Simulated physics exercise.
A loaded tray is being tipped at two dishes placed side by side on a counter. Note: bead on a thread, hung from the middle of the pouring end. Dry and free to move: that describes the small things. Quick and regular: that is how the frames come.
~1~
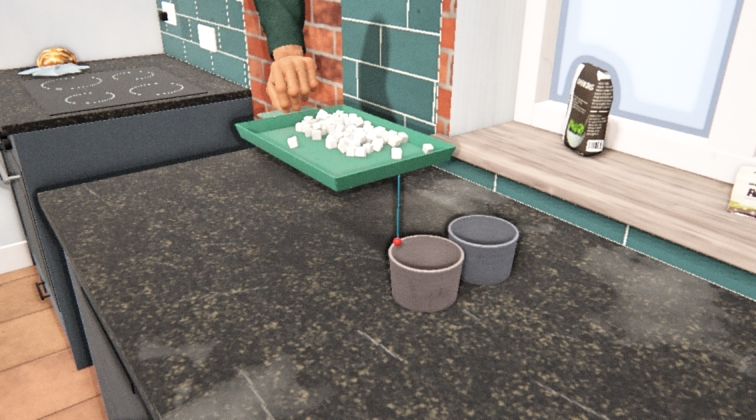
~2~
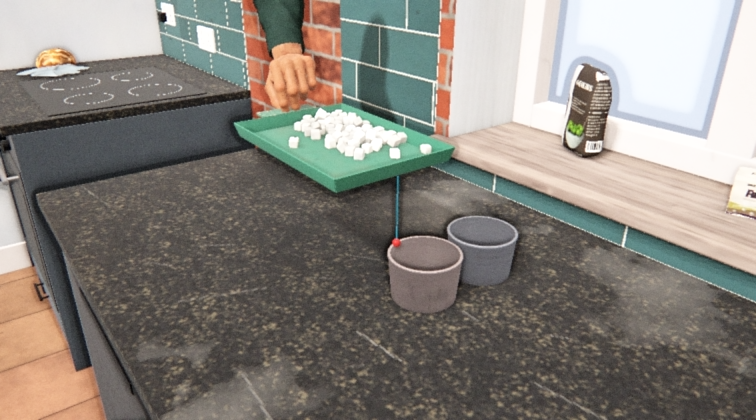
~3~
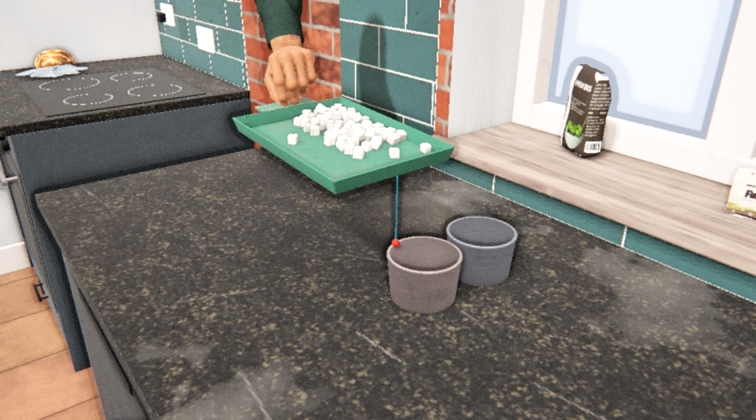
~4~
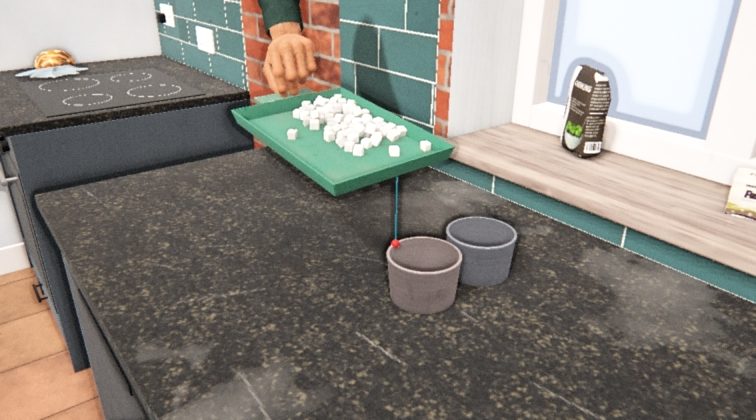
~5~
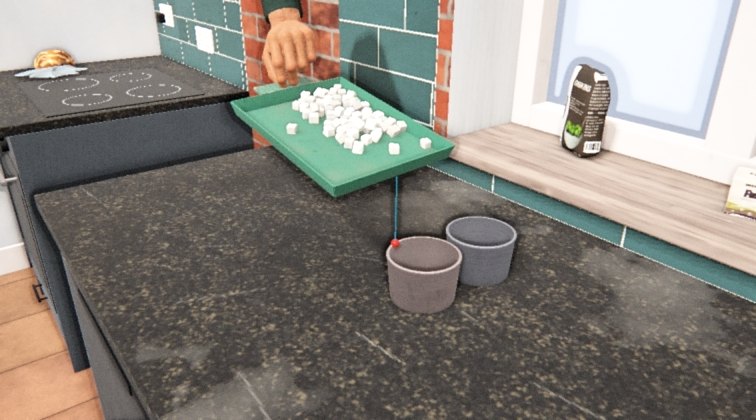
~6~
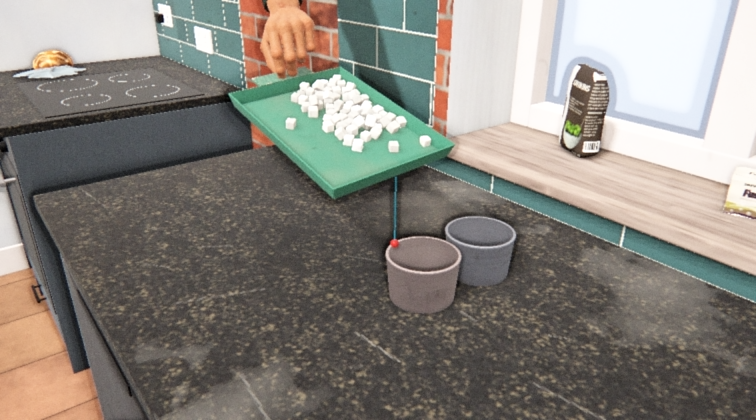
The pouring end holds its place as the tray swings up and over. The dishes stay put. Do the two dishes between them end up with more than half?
No.
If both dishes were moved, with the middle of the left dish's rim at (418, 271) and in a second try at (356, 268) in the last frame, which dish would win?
Well, the first go goes to the leftmost dish, and the second to the leftmost dish.
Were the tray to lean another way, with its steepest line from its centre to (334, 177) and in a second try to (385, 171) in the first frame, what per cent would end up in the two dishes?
So it's 0 percent with the first slope and 10 percent with the other.
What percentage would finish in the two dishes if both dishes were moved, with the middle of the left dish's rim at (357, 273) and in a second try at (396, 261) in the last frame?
Close to 50 in a hundred, then close to 10 in a hundred.
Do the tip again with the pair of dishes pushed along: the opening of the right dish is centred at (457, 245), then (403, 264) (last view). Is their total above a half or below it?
Well, a minority share the first time and a majority share the next.
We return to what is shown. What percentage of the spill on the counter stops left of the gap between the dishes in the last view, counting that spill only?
That's about 80 per cent of the spill.
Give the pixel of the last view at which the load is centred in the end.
Last view, centre at rest - approx. (393, 343).
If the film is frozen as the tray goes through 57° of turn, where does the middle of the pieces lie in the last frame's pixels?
Centre estimate: (366, 154).
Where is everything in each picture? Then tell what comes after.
Corners of the pouring end (337, 176) and (450, 146), level; middle of the load (350, 132), sugar cubes; left dish (450, 285); right dish (507, 259); bead on its thread (398, 242), in the first picture.
Corners of the pouring end (336, 177) and (449, 146), level; middle of the load (349, 132), in the second picture.
Corners of the pouring end (335, 179) and (449, 146), tipped barely, lowest at the left corner; middle of the load (348, 128), in the third picture.
Corners of the pouring end (335, 181) and (449, 145), tipped a little, lowest at the left corner; middle of the load (348, 122), in the fourth picture.
Corners of the pouring end (335, 183) and (449, 144), tipped a little, lowest at the left corner; middle of the load (348, 116), in the fifth picture.
Corners of the pouring end (335, 185) and (449, 143), tipped a little, lowest at the left corner; middle of the load (347, 109); left dish (447, 286); right dish (504, 260), in the sixth picture.
Just after the last frame, tray tipped steeply; almost all on the tray; just a few outside both; about a tenth in the air.
A moment on, tray tipped right over; the larger part on the tray; about a tenth outside both; about a tenth in the air.
Further on, tray tipped past a quarter turn; just a few in the left dish; almost all outside both.
When it is over, tray tipped past a quarter turn; just a few in the left dish; not one in the right dish; almost all outside both.
